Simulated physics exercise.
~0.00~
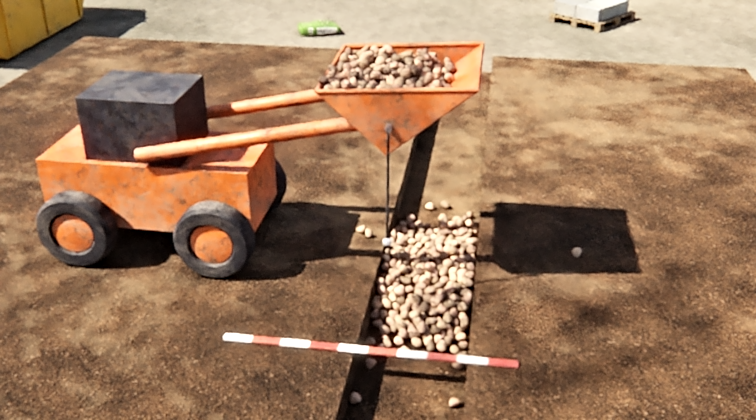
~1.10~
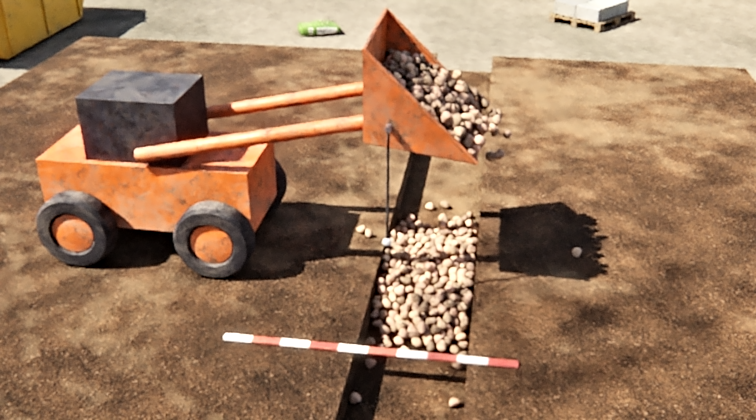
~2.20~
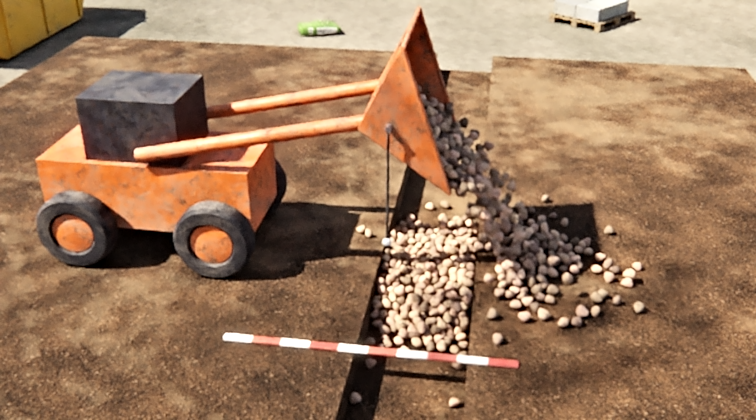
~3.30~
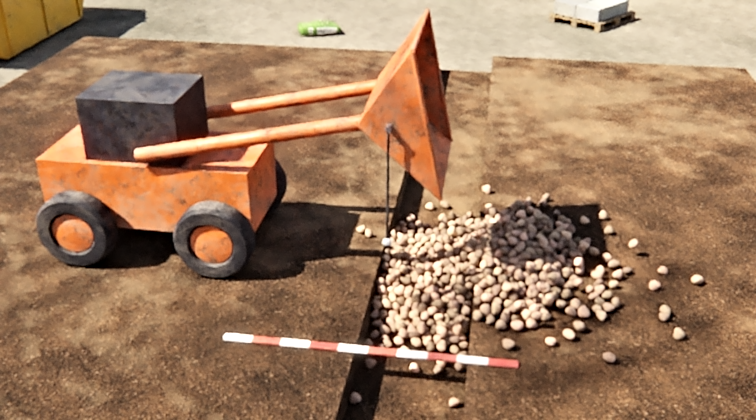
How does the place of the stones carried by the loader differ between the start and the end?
At the start they sit heaped in the raised bucket, while at the end they lie lower and farther right, on the ground in and beyond the trench.
At first, an orange loader with a dark block on its back holds a bucket heaped with round, pale stones above a trench already filled with similar stones. The bucket tips forward to the right, and the stones slide toward its lower edge. It then tips more steeply, and the load pours out in a stream, landing mostly around the trench's right edge while some stones roll farther across the brown ground. By the end, the emptied bucket hangs steeply tilted over a broad heap that covers part of the trench and spreads to its right, with a few stones scattered beyond.
